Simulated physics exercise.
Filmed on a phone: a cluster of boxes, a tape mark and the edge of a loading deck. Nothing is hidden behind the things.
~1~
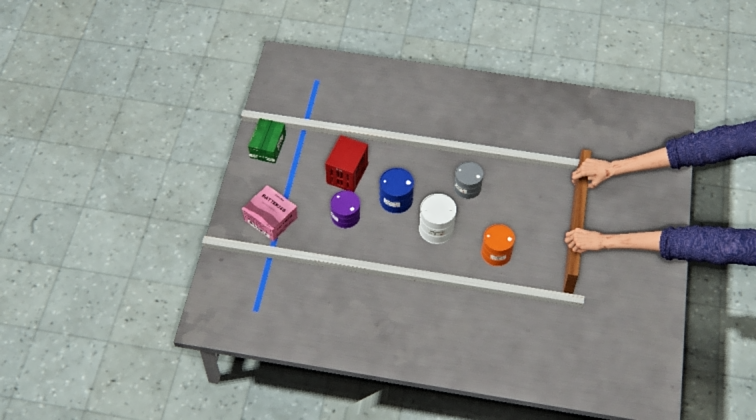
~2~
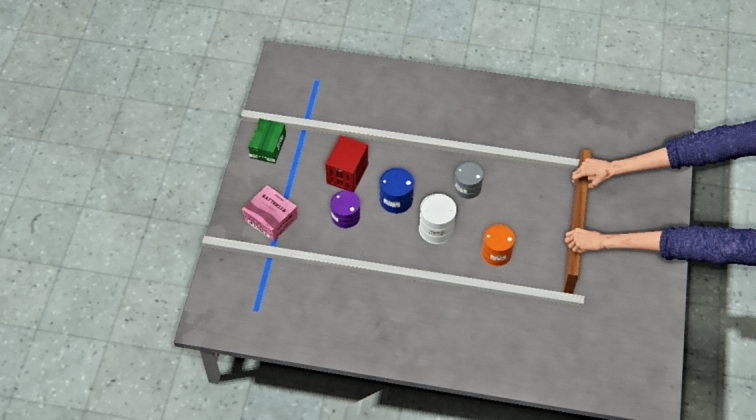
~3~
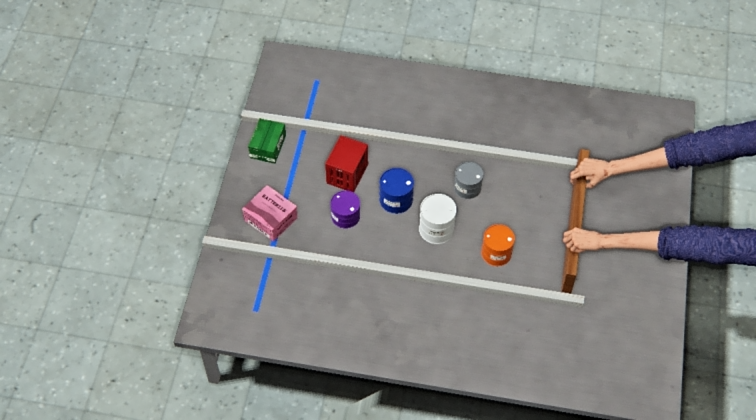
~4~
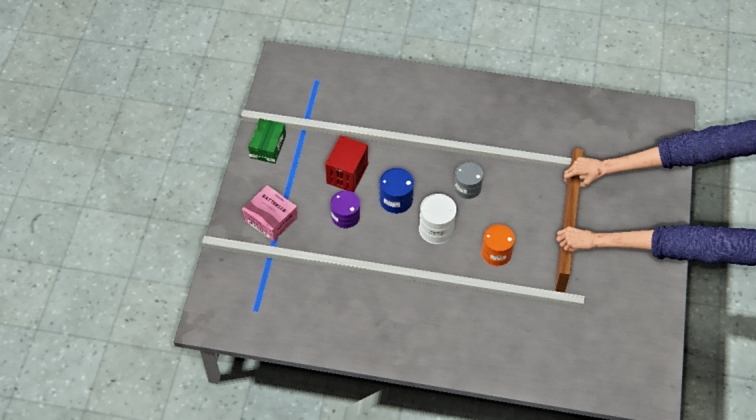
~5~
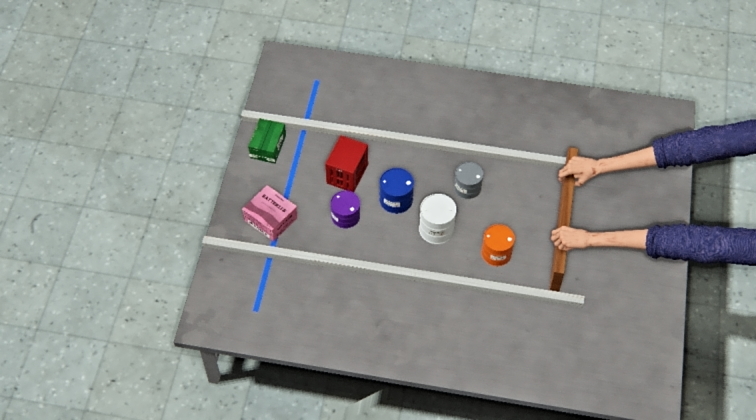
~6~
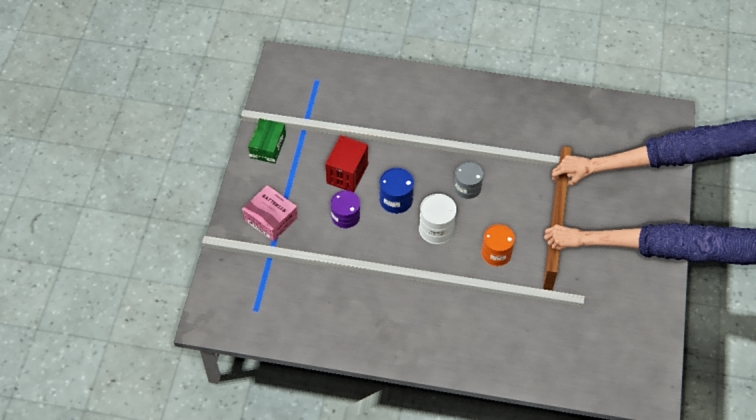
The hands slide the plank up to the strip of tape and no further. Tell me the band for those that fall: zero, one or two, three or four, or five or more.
In the end the number that fall off is one or two.
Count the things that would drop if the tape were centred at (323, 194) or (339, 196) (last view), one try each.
Down on the ground: 0 and 0.
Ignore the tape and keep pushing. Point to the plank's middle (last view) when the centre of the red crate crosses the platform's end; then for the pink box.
About (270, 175), and (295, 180) for the other.
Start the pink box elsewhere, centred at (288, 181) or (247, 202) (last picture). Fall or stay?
In that order, it is kept; is lost.
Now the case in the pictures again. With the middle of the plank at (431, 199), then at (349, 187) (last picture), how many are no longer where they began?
At the one place 4, at the other 7.
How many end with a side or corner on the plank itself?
3 of them.
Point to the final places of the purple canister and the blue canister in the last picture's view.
The purple canister stops around (240, 203); the blue canister around (259, 161).
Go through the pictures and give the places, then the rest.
In the first frame, green parcel (267, 141); pink box (270, 213); red crate (347, 164); plank (577, 221); tape (288, 189).
In the second frame, pink box (270, 213); white canister (438, 219).
In the third frame, red crate (347, 164); purple canister (346, 209).
In the fourth frame, green parcel (267, 141); plank (569, 220).
In the fifth frame, pink box (270, 213); orange canister (498, 245).
In the sixth frame, green parcel (267, 141); pink box (270, 213); red crate (347, 164); plank (557, 218); tape (288, 189).
Soon after, none off yet; green parcel at rest near (267, 141); pink box at rest near (270, 213); red crate at rest near (347, 164).
In the end, the number that fall off is one or two; gone, pink box and green parcel.
